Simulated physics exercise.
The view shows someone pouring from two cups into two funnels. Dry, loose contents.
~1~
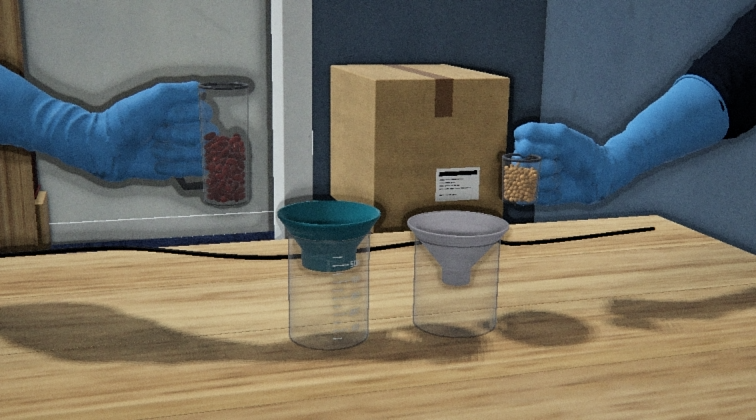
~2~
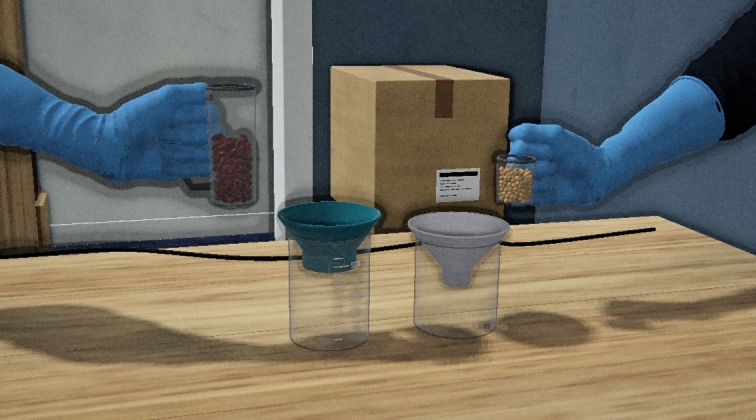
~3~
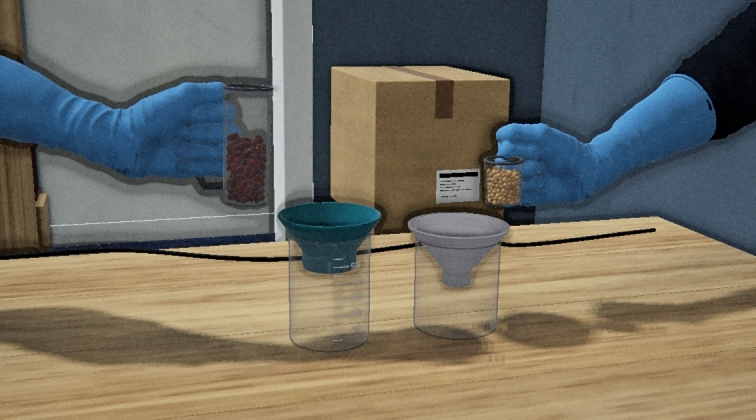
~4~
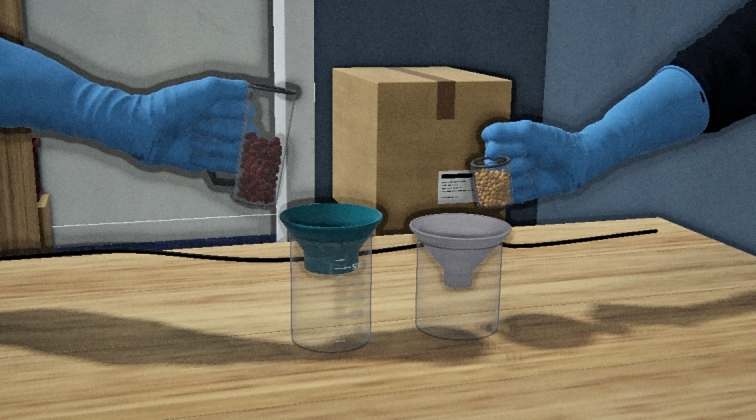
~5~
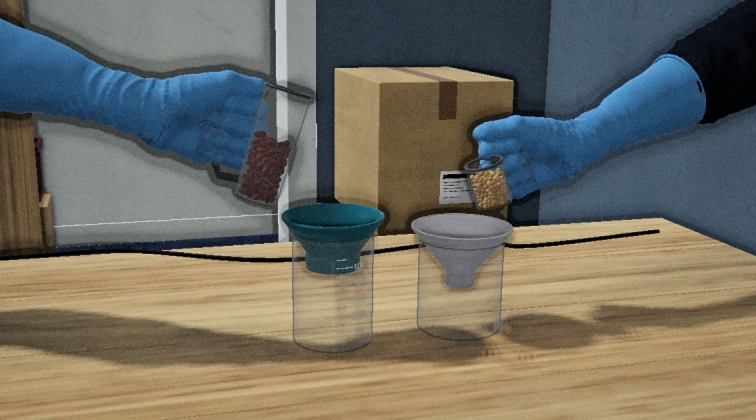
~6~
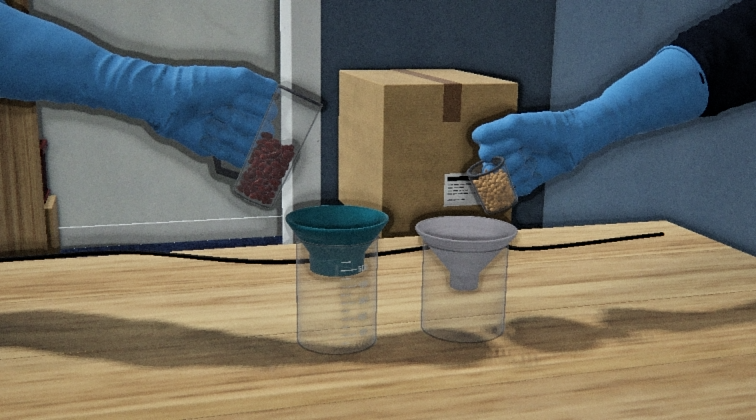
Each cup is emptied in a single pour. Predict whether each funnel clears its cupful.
Left - clears it; right - clears it.
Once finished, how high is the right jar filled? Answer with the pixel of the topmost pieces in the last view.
Top at rest: Approx. (483, 315).
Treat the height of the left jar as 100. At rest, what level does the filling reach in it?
I'd say some 15 %.
Then, 0.35 s later than the last frame, left, every one still in the cup; right, every one still in the cup.
Then, 0.79 s later than the last frame, left, every one still in the cup; right, almost all still in the cup, just a few in or over the funnel.
Then, 1.26 s later than the last frame, left, almost all still in the cup, just a few in or over the funnel; right, roughly half still in the cup, roughly a third in or over the funnel, roughly a quarter down in the jar.
When it is over, left, every one down in the jar; right, every one down in the jar.
